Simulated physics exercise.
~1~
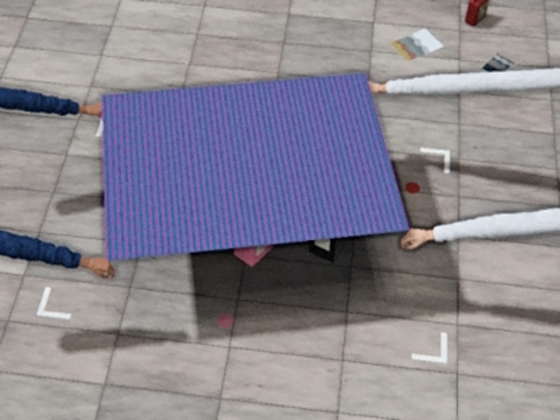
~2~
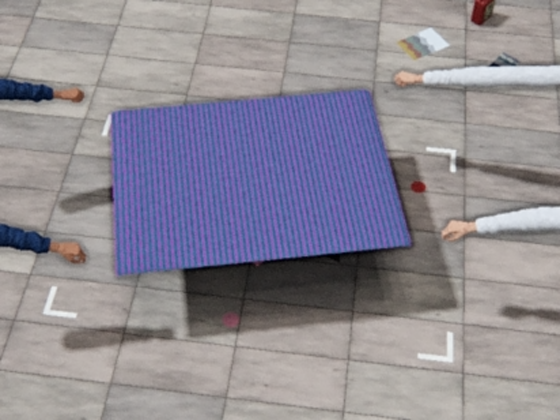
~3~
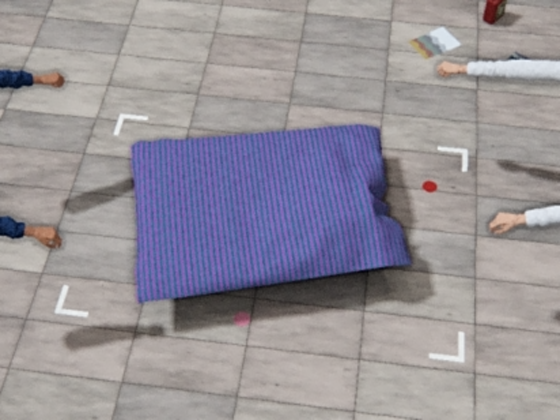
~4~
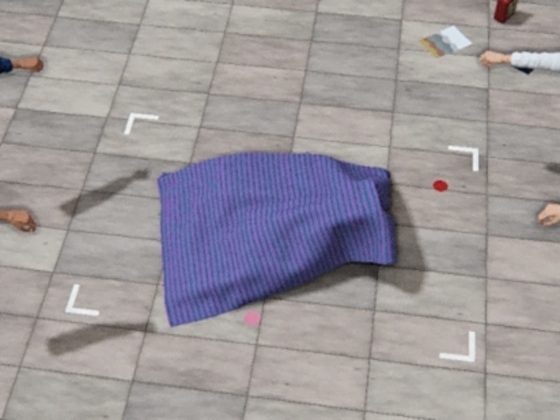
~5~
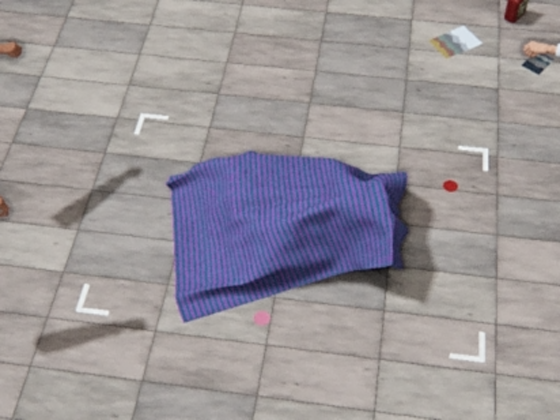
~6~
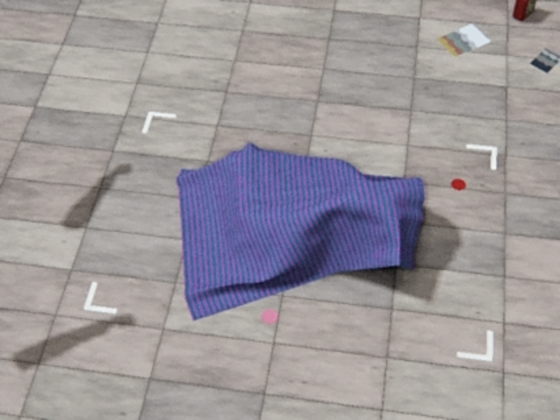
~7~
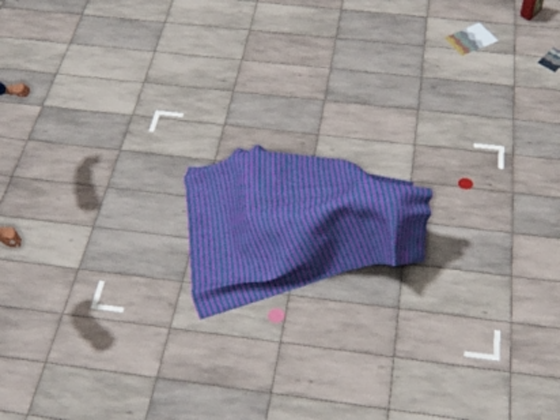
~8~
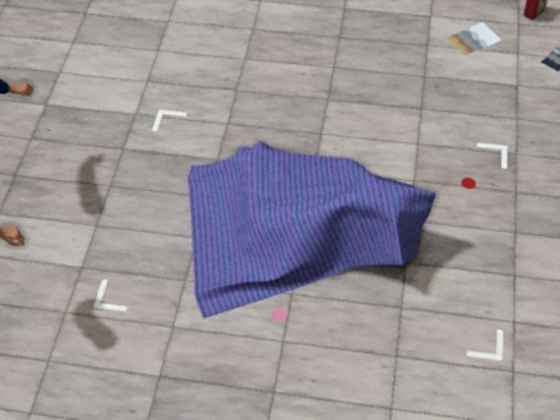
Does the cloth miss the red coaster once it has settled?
Yes, the cloth misses it, and the red coaster stays in the open to the right of the folds. The pink coaster is left uncovered too.
On a grey tiled floor, four hands let go of a flat blue and purple striped cloth and drew back as it dropped over the things below, crumpling into raised folds while the pink and red coasters stayed uncovered.
